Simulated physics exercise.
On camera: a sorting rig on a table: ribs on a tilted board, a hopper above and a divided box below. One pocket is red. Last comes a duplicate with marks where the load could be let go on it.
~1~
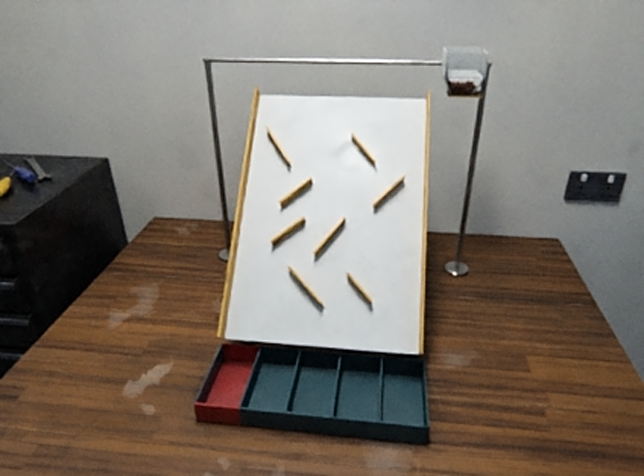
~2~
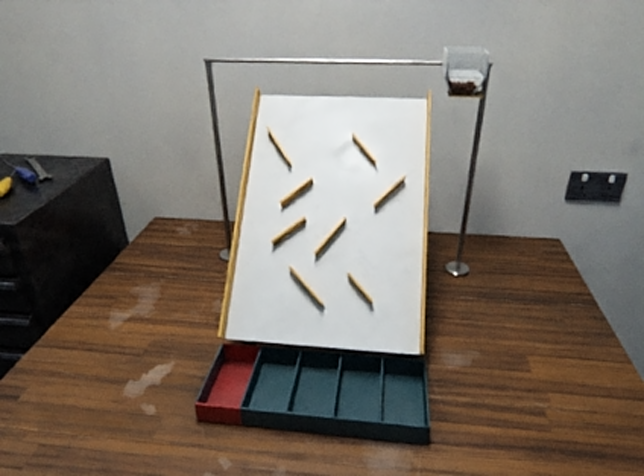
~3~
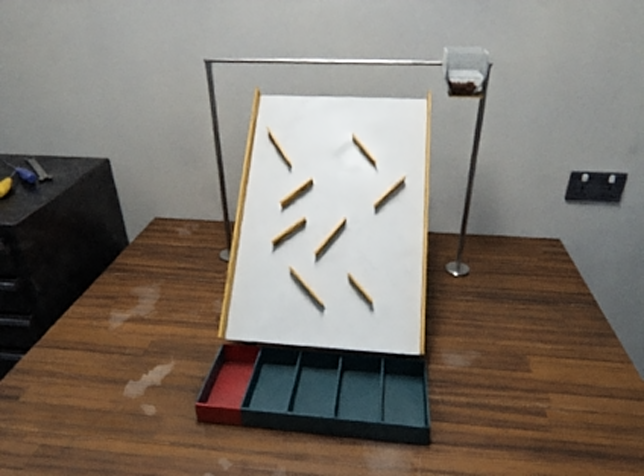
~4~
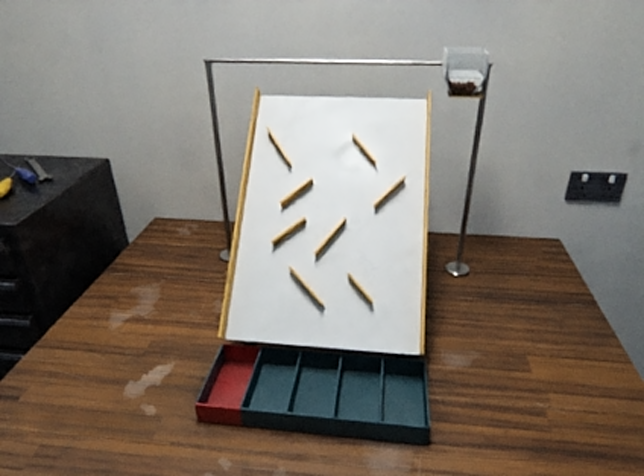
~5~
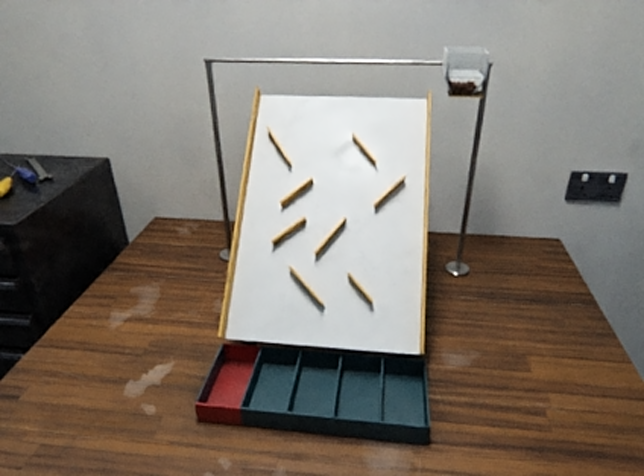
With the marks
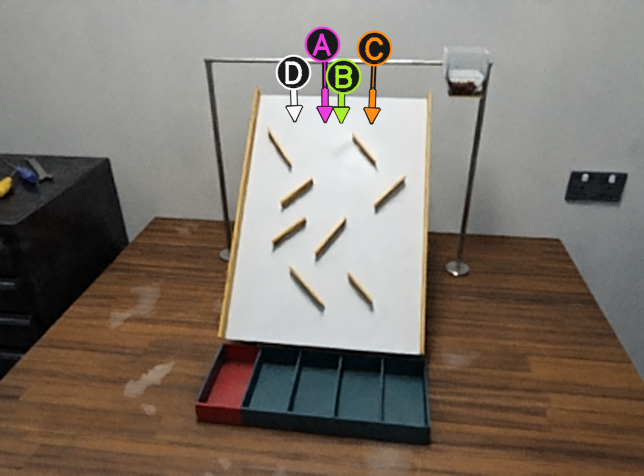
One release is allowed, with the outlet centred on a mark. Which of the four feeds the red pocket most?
Take D.
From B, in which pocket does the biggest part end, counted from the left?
The fourth from the left.
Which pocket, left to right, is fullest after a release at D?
The first from the left.
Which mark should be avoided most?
Mark C.
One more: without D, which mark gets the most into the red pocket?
Mark A.
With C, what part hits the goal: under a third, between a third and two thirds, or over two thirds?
Mark C gives under a third.
On the marked copy, mark A meets the board at (325, 116); mark B meets the board at (341, 117); mark C meets the board at (371, 117); mark D meets the board at (294, 115).
With A, about a third in the red pocket, about half in other pockets, about a quarter outside the box.
With B, about a quarter in the red pocket, most in other pockets, a stray few outside the box.
With C, a stray few in the red pocket, most in other pockets, a small part outside the box.
With D, about two thirds in the red pocket, a small part in other pockets, about a quarter outside the box.
